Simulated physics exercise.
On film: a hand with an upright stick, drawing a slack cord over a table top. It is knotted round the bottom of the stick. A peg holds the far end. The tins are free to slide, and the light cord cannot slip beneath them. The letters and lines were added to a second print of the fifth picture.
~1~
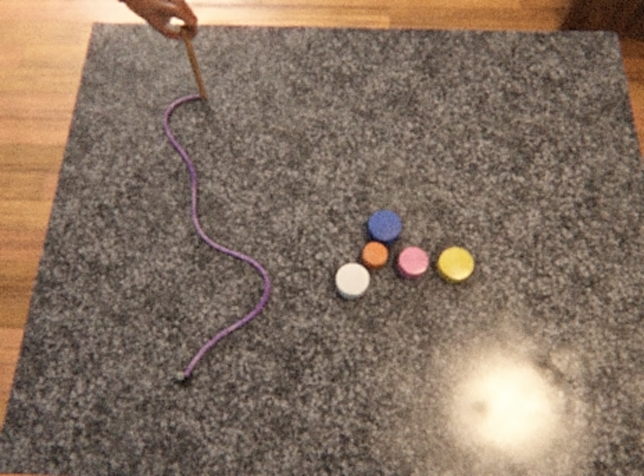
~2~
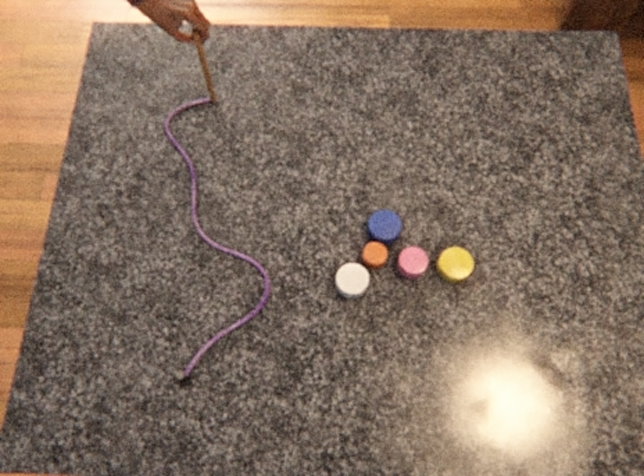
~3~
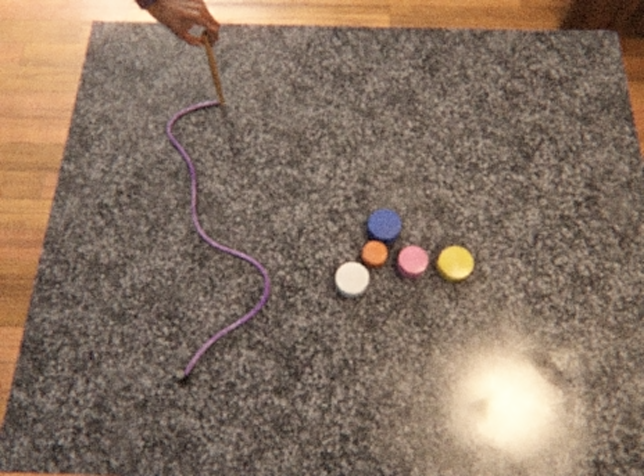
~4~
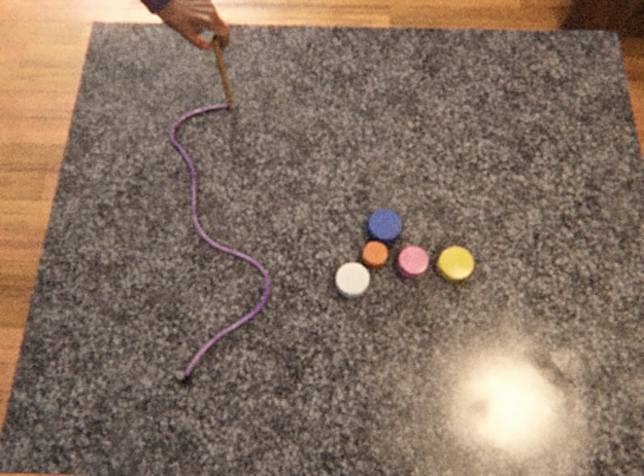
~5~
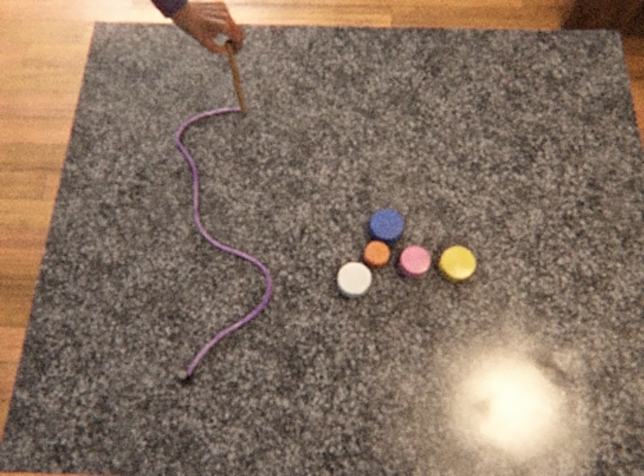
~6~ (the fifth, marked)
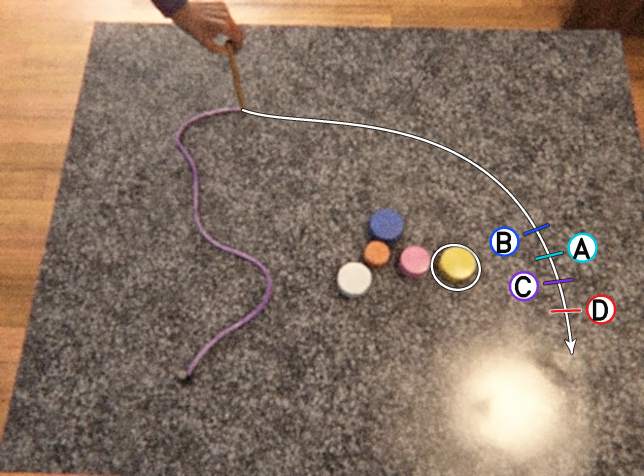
A hand with an upright stick draws one end of a purple cord slightly right.
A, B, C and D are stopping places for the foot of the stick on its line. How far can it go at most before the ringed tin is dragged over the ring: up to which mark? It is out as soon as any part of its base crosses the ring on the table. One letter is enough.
All is well up to D.
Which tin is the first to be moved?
The blue one.
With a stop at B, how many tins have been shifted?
The count is none.
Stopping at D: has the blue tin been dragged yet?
By then, yes.
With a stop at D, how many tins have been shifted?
Three.
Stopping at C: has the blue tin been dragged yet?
By then, yes.
On the marked copy, A at (549, 256); B at (536, 230); C at (558, 282); D at (566, 311); the ring at (456, 267); the route from (243, 110) via (462, 157) to (572, 353).
Taking D. A third of the way, foot of the stick (382, 130); yellow tin (457, 265).
Two thirds of the way, foot of the stick (509, 194); yellow tin (457, 265).
When it is over, foot of the stick (565, 311); pink tin (427, 278); orange tin (374, 262); yellow tin (457, 265); blue tin (403, 258); the yellow tin is still in its ring.
As for the rest, A is safe but short; B is safe but short; C is safe but short.
